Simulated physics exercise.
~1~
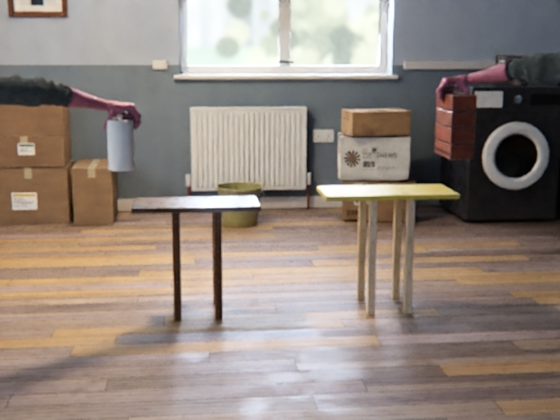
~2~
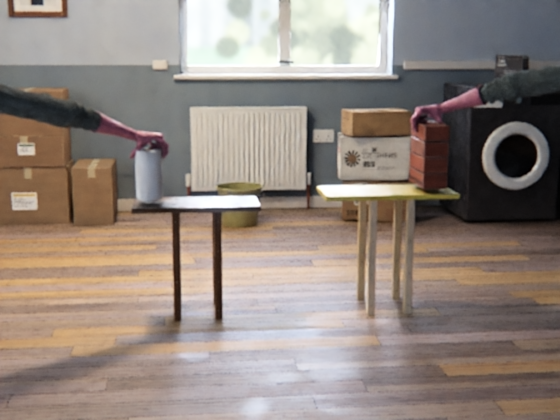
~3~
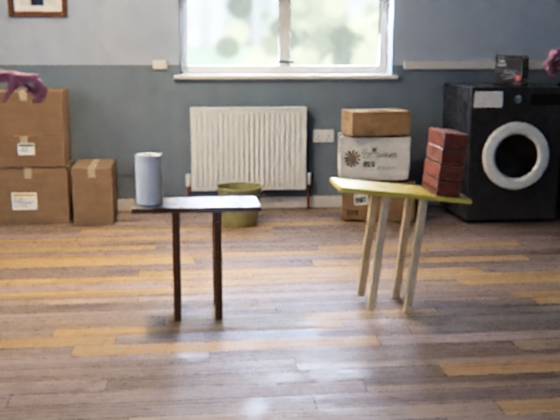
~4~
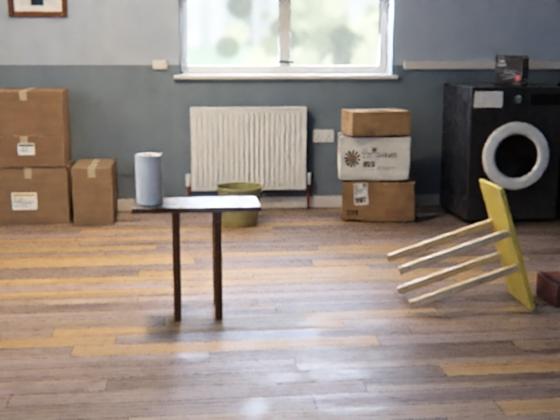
A yellow table topples right under bricks placed by a hand, while another holds a roll.
